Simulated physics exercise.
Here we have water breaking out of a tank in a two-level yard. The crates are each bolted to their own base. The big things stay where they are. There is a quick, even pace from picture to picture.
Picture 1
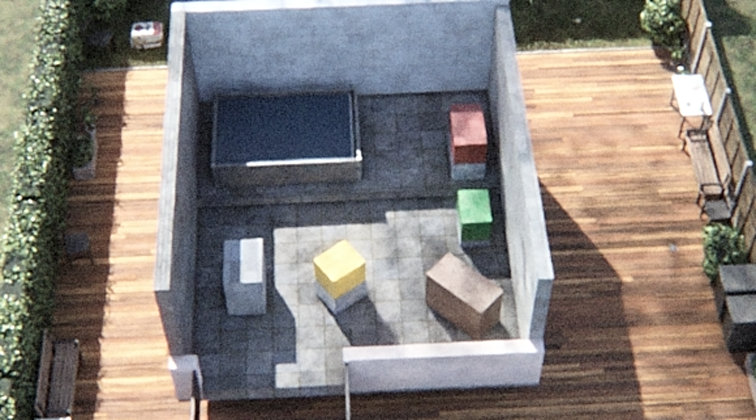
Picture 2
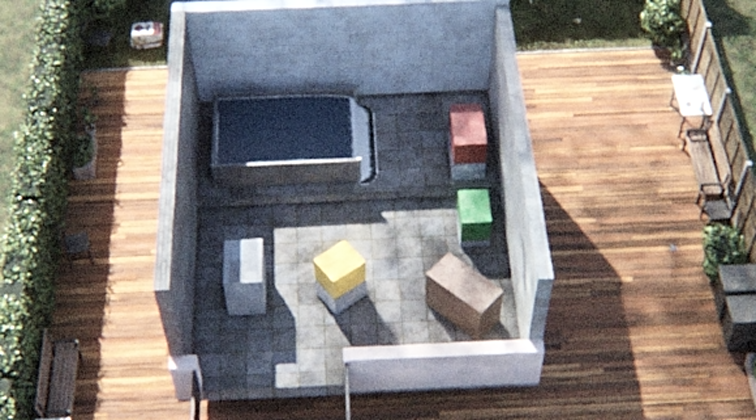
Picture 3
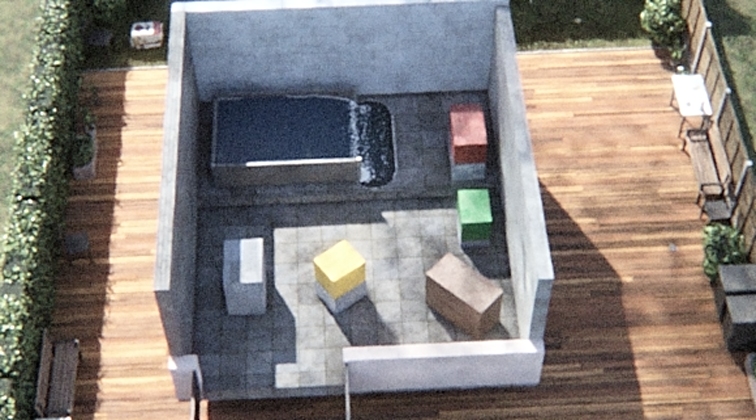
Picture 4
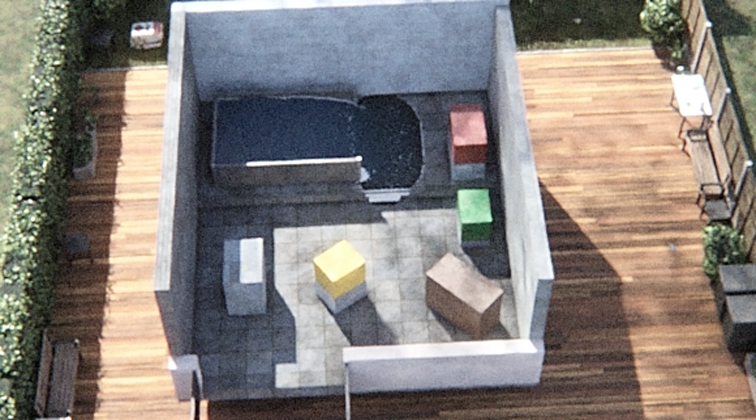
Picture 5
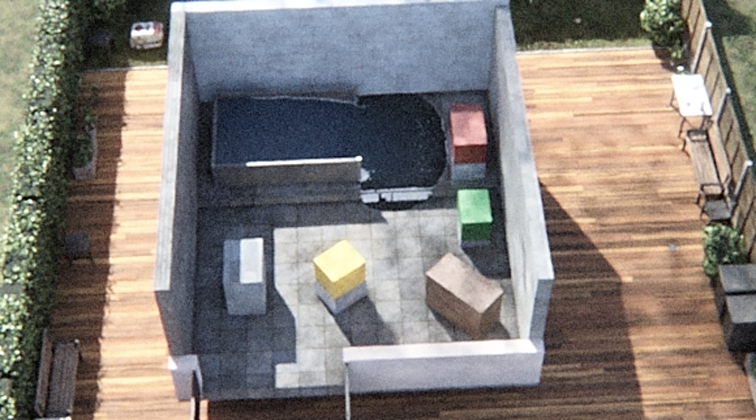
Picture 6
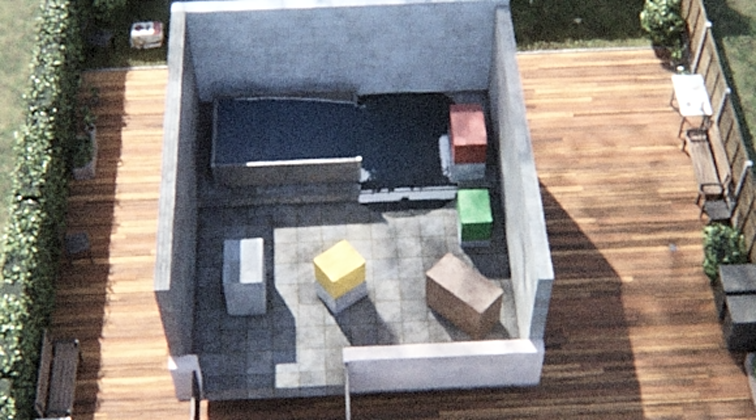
Dark water sits still in a grey tank at the back left of a walled, paved yard, then breaks out through the tank's right end. It spreads rightward across the raised rear paving in a rounded sheet, reaching the red-topped block, while the yellow, green, brown and white blocks stay still.
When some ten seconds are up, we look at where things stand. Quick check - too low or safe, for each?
Green crate too low; yellow crate safe; red crate safe.
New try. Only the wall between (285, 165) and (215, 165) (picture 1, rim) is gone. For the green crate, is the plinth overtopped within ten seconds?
Green: Not reached.
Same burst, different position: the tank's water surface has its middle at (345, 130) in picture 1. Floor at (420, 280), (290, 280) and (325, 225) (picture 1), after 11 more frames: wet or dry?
As listed: Awash, no water, not flooded.
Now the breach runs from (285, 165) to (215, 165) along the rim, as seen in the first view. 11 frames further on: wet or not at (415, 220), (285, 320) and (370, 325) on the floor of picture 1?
The first point is unwetted, the second swamped, the third unwetted.
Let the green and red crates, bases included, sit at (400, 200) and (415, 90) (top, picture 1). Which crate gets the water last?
I would go with the crate marked yellow.
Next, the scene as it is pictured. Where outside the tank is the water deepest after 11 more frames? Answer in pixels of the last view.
Roughly at pixel (450, 103).
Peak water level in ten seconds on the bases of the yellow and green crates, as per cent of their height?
Roughly 30 and 150 per cent respectively.
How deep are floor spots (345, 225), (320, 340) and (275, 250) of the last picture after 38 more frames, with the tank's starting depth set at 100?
Going place by place: 2 %, 12 % and 0 %.
A moment on, water covers 25 % of the floor; the green crate water round its plinth, the yellow crate not reached, the red crate water round its plinth.
Next, water covers 30 % of the floor; the green crate water round its plinth, the yellow crate not reached, the red crate water round its plinth.
Then, water covers 50 % of the floor; the green crate water round its plinth, the yellow crate water round its plinth, the red crate water round its plinth.
Later, water covers 75 % of the floor; the green crate water round its plinth, the yellow crate water round its plinth, the red crate water round its plinth.
In the end, water covers 95 % of the floor; the green crate was topped, the yellow crate stayed above the water, the red crate stayed above the water.
